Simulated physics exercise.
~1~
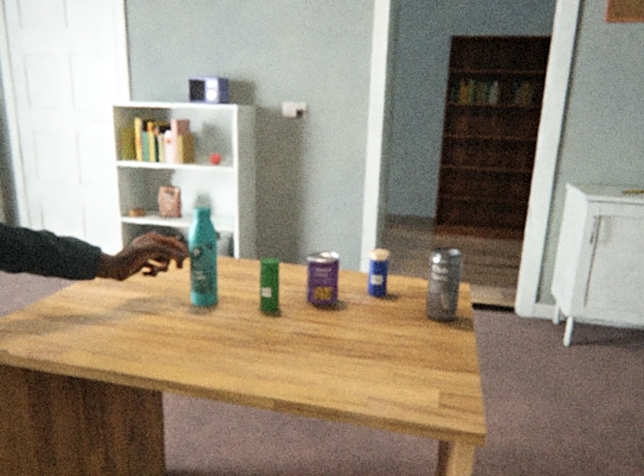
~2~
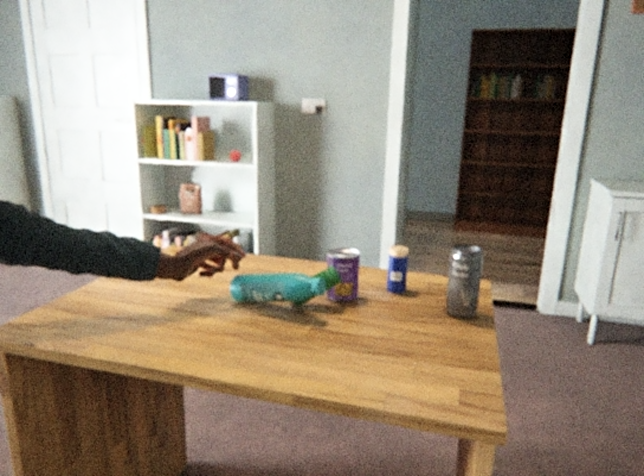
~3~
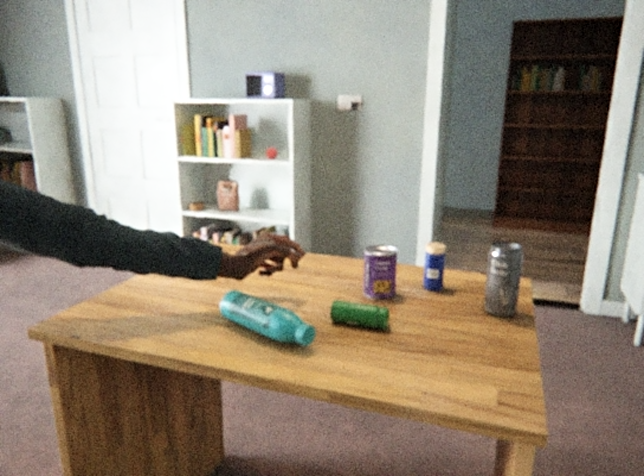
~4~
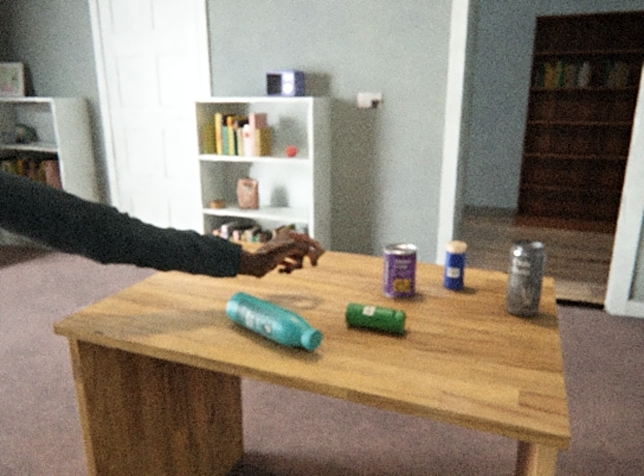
A dark-sleeved arm reaches in from the left over a wooden table in a grey-walled room with white bookshelves and an open doorway behind, seen from slightly above. On the table, from left to right, stand a turquoise bottle, a green shaker, a purple tin, a blue shaker and a grey can. The hand pushes the bottle, which topples to the right across the green shaker. The shaker goes over too, and both settle on their sides nearer the front edge as the view drifts left. The tin, blue shaker and can remain upright, with the hand hovering behind the fallen pair.
